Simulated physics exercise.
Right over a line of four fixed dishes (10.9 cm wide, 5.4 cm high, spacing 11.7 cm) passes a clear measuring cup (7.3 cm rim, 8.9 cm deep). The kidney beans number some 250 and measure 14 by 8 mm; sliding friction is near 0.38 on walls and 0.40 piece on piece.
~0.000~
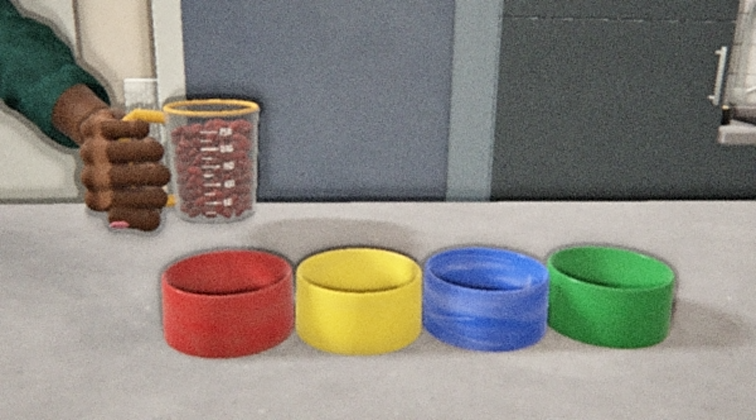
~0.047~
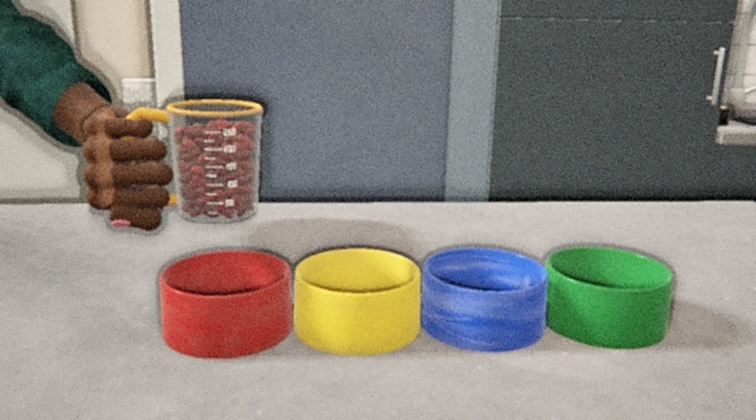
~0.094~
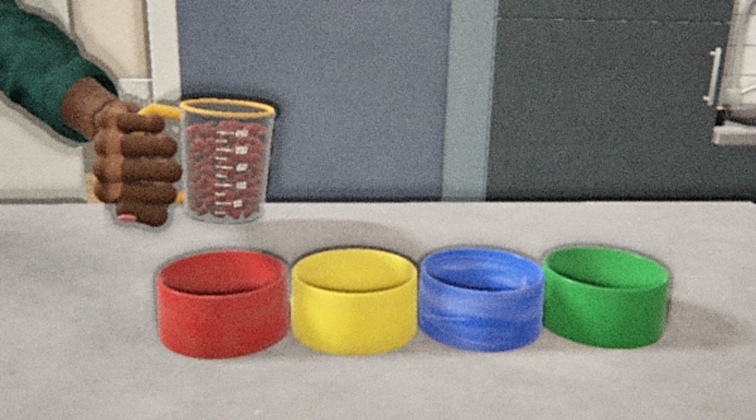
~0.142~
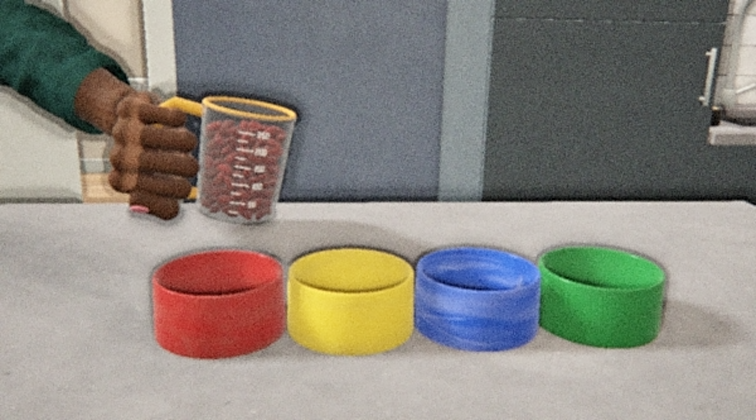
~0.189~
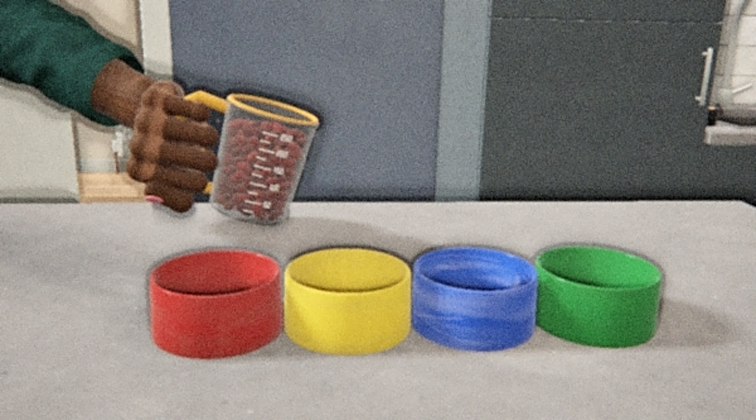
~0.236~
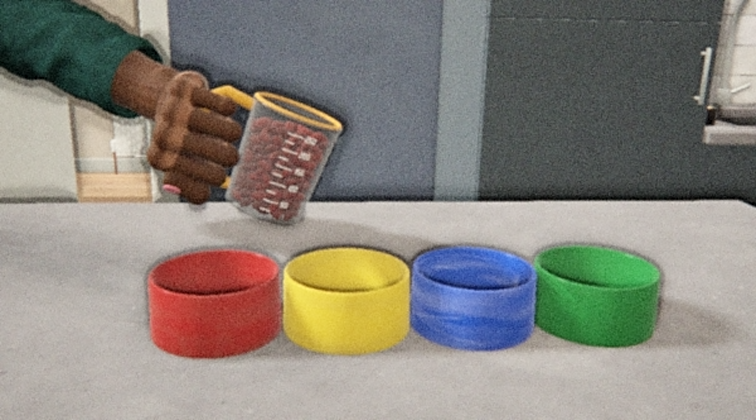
We see a hand holding a clear measuring cup of dark red beans above a counter with red, yellow, blue and green dishes in a row; the hand moves the cup a short way right, gradually tilting it rightward.
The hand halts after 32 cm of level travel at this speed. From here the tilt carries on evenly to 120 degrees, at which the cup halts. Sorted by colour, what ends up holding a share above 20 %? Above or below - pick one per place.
Red: Below; blue: Below; green: Above; yellow: Below; counter: Below.
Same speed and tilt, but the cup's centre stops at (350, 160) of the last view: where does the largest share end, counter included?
That'd be blue, it takes the most.
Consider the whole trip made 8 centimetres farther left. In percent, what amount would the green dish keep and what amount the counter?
Shares in that case - green 70 / counter 20.
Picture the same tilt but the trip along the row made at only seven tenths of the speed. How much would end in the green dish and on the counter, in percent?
Green: 90; counter: 0.
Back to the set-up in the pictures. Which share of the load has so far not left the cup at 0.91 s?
90 per cent.
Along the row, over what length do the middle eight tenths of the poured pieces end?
Length: Approx. 7 cm.
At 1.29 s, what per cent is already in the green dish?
85 % so far.
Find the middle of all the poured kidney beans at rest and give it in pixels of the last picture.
Resting centre estimate: Around (608, 301).
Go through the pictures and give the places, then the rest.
The first frame shows cup at (214, 161), tilt 0 degrees, lip at (256, 108), moved 0.0 cm; middle of the pieces at (209, 168); red dish at (228, 273); yellow dish at (359, 271); blue dish at (487, 269); green dish at (610, 268).
The second frame shows cup at (217, 161), tilt 1 degrees, lip at (260, 109), moved 0.3 cm; middle of the pieces at (211, 168).
The third frame shows cup at (226, 161), tilt 4 degrees, lip at (272, 112), moved 1.4 cm; middle of the pieces at (220, 168).
The fourth frame shows cup at (243, 161), tilt 10 degrees, lip at (294, 116), moved 3.1 cm; middle of the pieces at (236, 167).
The fifth frame shows cup at (261, 161), tilt 15 degrees, lip at (316, 122), moved 4.8 cm; middle of the pieces at (253, 166).
The sixth frame shows cup at (281, 160), tilt 21 degrees, lip at (340, 127), moved 6.6 cm; middle of the pieces at (273, 165); red dish at (215, 272); yellow dish at (347, 270); blue dish at (474, 268); green dish at (596, 267). The cup turns about 120 degrees a second and travels 38 cm a second.
Then, at 0.64 s, tilt 69 degrees; cup holds 100 %.
After 0.91 s, tilt 100 degrees; cup holds 90 %, green 10 %.
After 1.29 s, tilt 120 degrees; cup holds 5 %, green 85 %.
In the end, at 2.3 s, red 0 %, blue 0 %, green 90 %, yellow 0 %, counter 10 %.
